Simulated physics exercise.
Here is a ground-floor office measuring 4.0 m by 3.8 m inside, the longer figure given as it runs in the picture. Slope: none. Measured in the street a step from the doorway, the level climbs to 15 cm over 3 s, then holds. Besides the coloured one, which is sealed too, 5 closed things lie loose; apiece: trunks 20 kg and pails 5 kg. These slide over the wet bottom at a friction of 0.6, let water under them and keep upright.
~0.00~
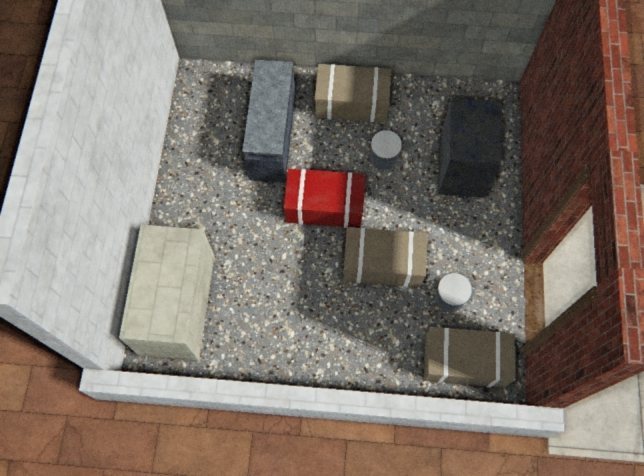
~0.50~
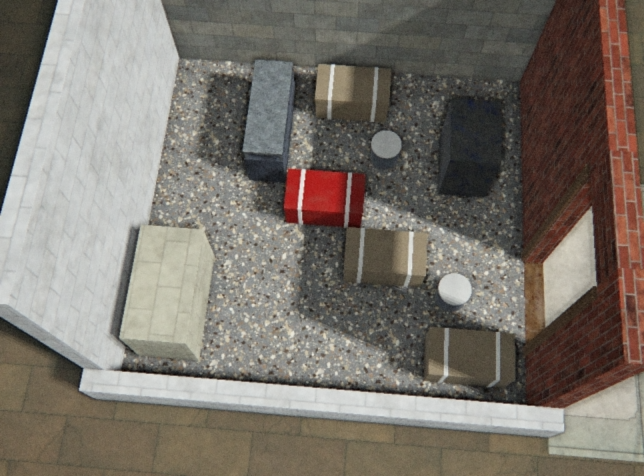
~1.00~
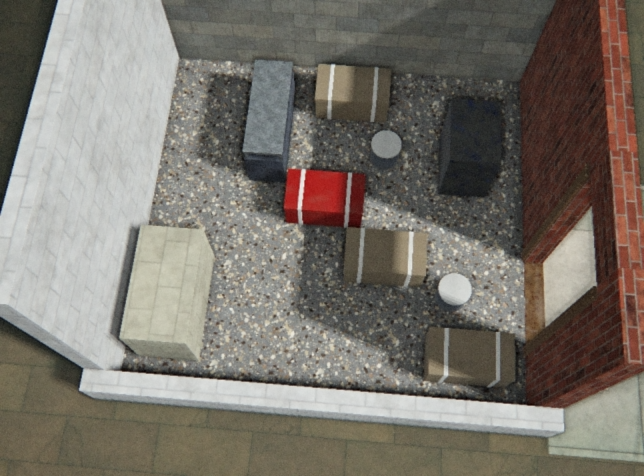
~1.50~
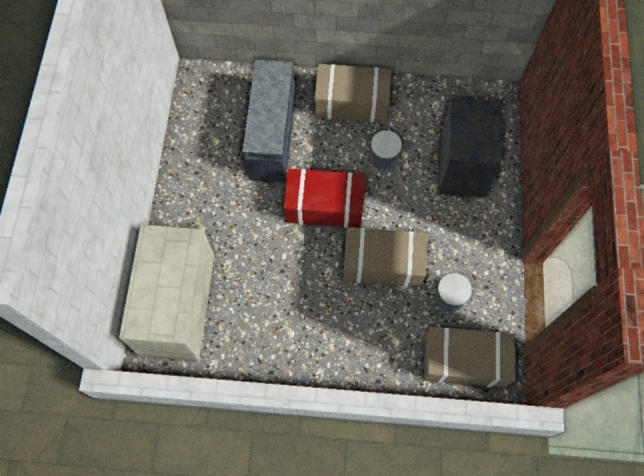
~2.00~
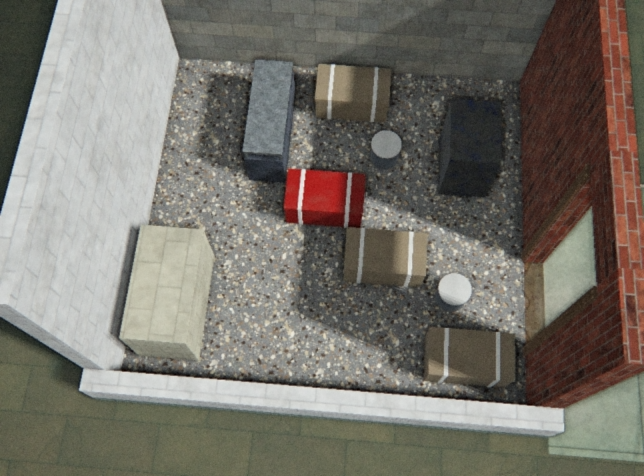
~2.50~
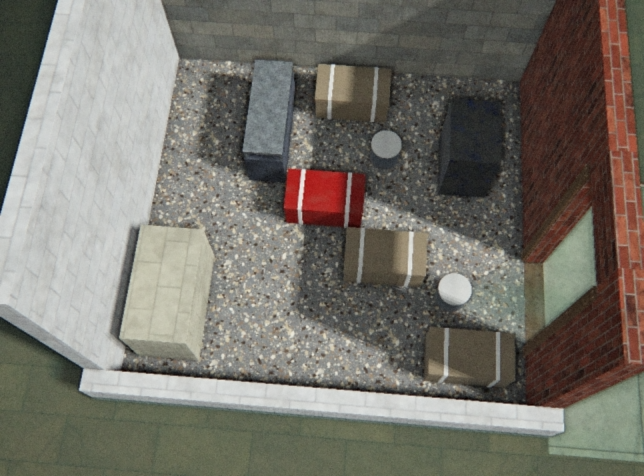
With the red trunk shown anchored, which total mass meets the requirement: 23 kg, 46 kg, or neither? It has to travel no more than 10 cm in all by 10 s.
The answer is 23 kg already.
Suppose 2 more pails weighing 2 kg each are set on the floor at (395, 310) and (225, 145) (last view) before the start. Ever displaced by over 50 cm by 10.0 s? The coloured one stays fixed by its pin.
Order as asked: Goes beyond / stays within.
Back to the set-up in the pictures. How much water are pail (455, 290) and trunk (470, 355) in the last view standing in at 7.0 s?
I'd estimate 5 cm for the first and 4 cm for the second.
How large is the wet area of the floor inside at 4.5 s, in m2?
About 4.5 m2.
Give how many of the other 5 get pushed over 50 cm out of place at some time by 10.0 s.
It works out to 1.
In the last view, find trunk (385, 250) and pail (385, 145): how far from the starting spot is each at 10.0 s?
First 30 cm, then 10 cm.
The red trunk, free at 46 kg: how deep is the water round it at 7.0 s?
2 cm, roughly.
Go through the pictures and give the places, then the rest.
The red trunk at (325, 191), on the bottom; 0.0 m2 under water; 0 of 6 have shifted, in the first frame.
The red trunk at (325, 191), on the bottom; water covers 0.0 m2; 0 of 6 have shifted, in the second frame.
The red trunk at (325, 191), on the bottom; 0.0 m2 under water; 0 of 6 have shifted, in the third frame.
The red trunk at (325, 191), on the bottom; water covers 0.0 m2; 0 of 6 have shifted, in the fourth frame.
The red trunk at (325, 191) rests on the ground; 0.0 m2 under water; 0 of 6 have shifted, in the fifth frame.
The red trunk at (325, 191), on the bottom; 0.4 m2 under water; 0 of 6 have shifted, in the sixth frame.
After 3.5 s the red trunk would be 0 cm from its start with 23 kg and 0 cm from its start with 46 kg; 0 cm of water round it then.
After 4.5 s the red trunk would be 0 cm from its start with 23 kg and 0 cm from its start with 46 kg; 1 cm of water round it then.
After 7.0 s the red trunk would be 0 cm from its start with 23 kg and 0 cm from its start with 46 kg; 2 cm of water round it then.
After 10.0 s the red trunk would be 0 cm from its start with 23 kg and 0 cm from its start with 46 kg; 5 cm of water round it then.
